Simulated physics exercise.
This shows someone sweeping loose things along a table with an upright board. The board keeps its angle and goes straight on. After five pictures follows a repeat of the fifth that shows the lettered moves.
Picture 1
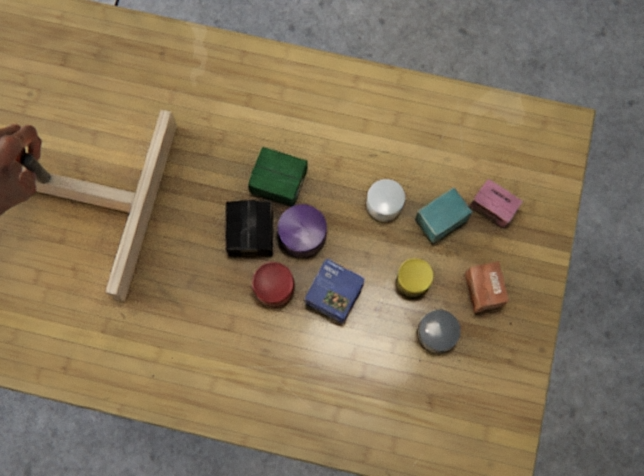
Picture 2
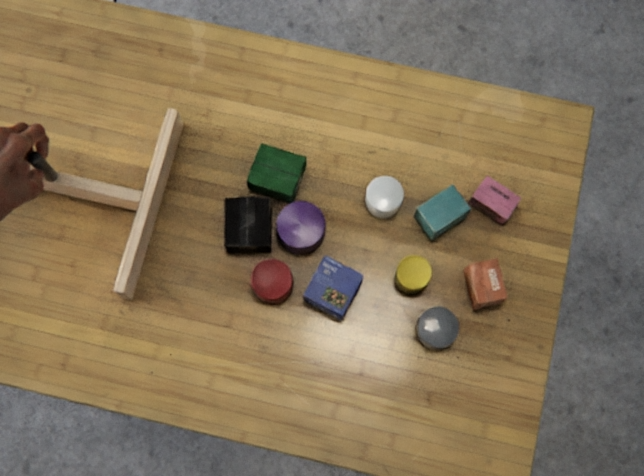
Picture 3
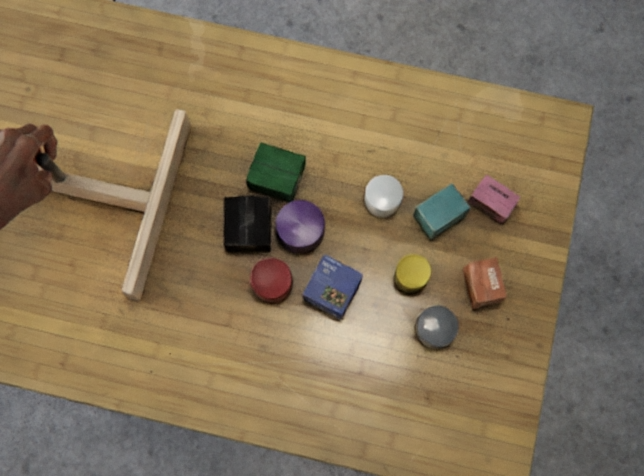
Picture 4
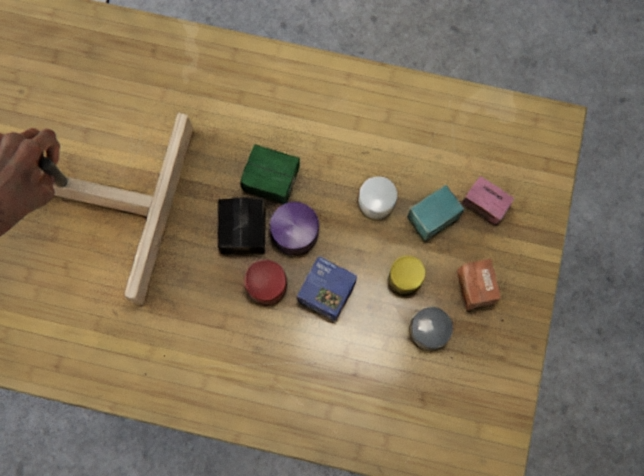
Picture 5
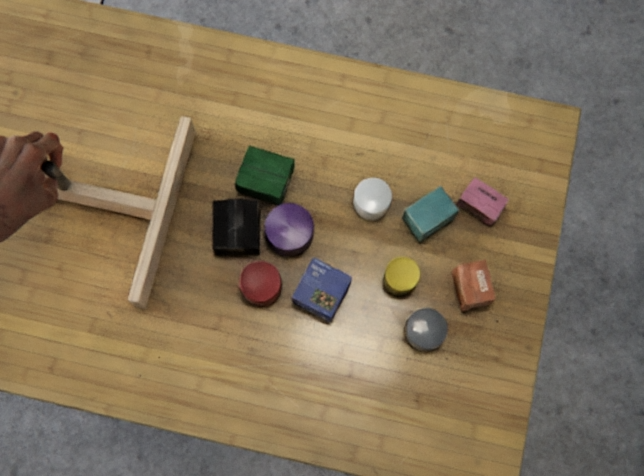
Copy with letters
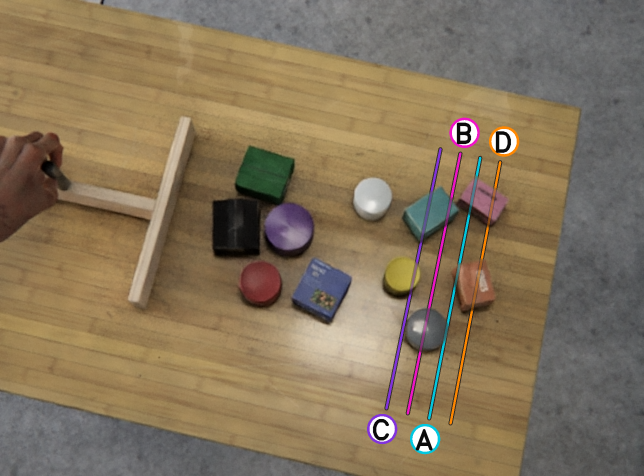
On a wooden table, a hand holding the handle of a T-shaped wooden board slides it a short way right toward a group of coloured boxes, tins and jars, which stay in place relative to one another, untouched.
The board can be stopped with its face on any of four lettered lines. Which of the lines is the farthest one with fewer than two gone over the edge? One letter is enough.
Up to line B.
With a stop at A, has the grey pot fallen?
Yes.
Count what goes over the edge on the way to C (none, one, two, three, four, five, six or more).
By then, none.
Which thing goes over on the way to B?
It is the orange box.
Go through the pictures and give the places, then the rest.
White pot (385, 201); orange box (487, 287); turquoise block (444, 216), in the first picture.
Board (146, 198); purple tin (301, 228), in the second picture.
Board (154, 199); red tub (272, 281), in the third picture.
Board (157, 203); green box (270, 174), in the fourth picture.
Board (160, 207); pink packet (482, 202); yellow jar (401, 277); white pot (372, 199), in the fifth picture.
On the marked copy, A at (456, 283); B at (435, 279); C at (415, 274); D at (476, 288).
With B. Early on, board (258, 229); green box (303, 184); red tub (273, 287).
Further on, board (357, 251); orange box (494, 287); pink packet (487, 199).
At the end, board (435, 269); orange box over the edge; turquoise block (550, 246); one fallen.
As for the rest, A drops four; C is within the limit but short; D drops four.
